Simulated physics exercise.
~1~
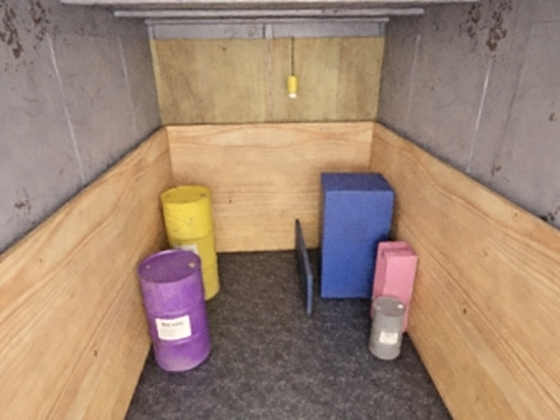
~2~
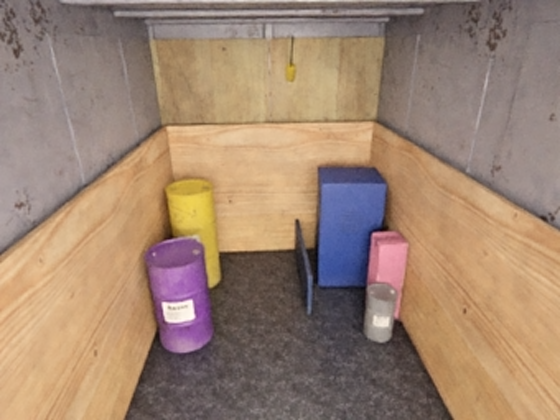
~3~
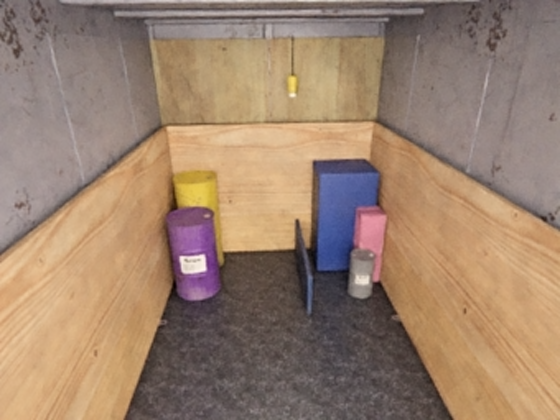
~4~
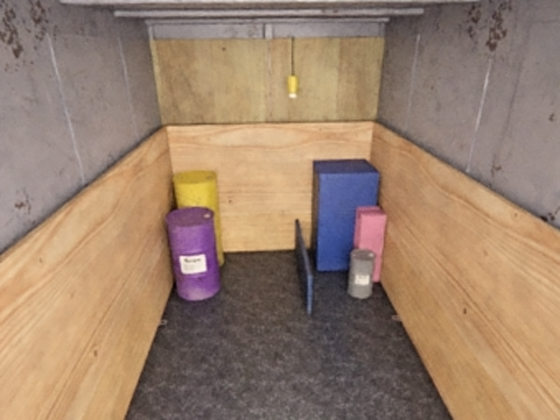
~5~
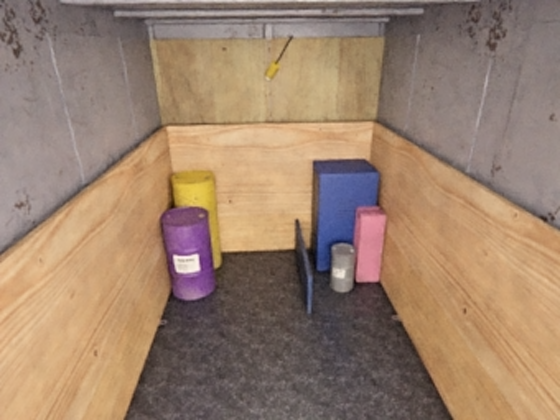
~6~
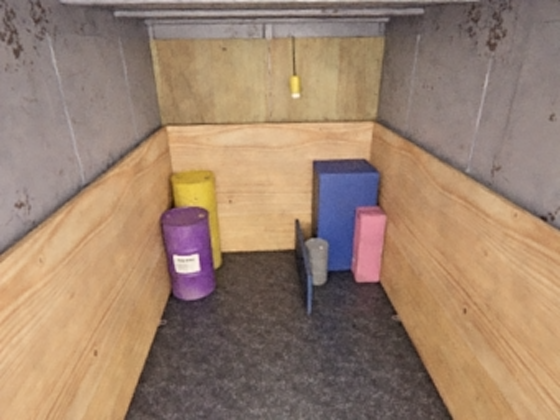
To begin with, a purple drum and a yellow drum stand on the left of a wood-lined load bay, with a blue box-shaped appliance, a pink box and a grey canister on the right, while a yellow lamp swings overhead. All five slide away towards the far end, staying upright, and then pause. Next the grey canister slides left, past the front of the blue appliance, as the purple drum shifts slightly left. The canister carries on to the low fixed board and ends beside it, with everything still standing.
